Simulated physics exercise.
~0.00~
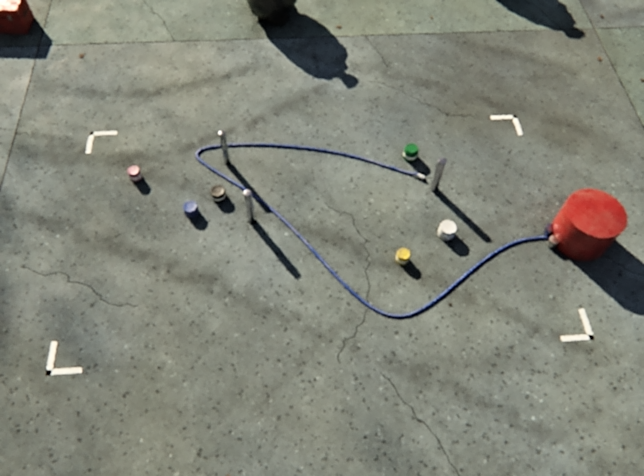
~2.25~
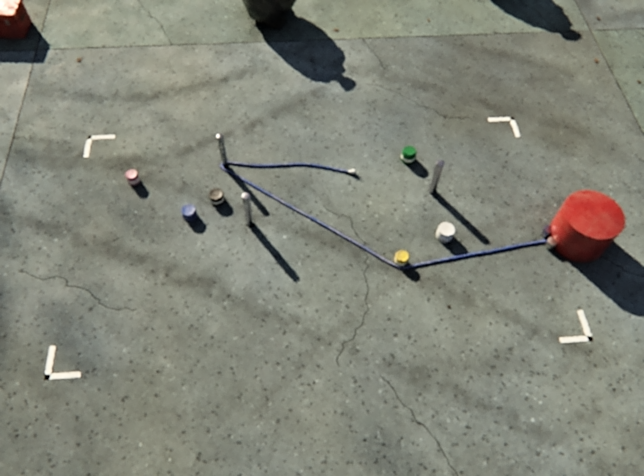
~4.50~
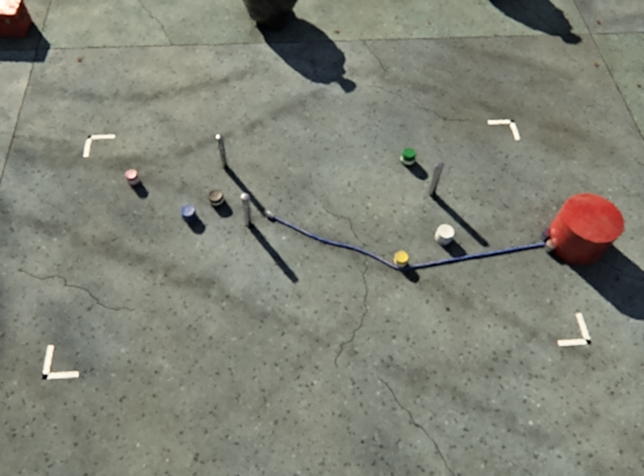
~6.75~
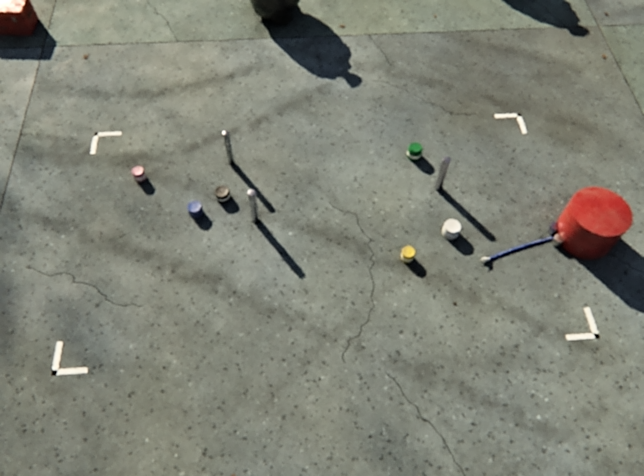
Blue cable sliding past steel posts and small coloured tubs into a red reel, leaving a short end out, tubs unmoved.
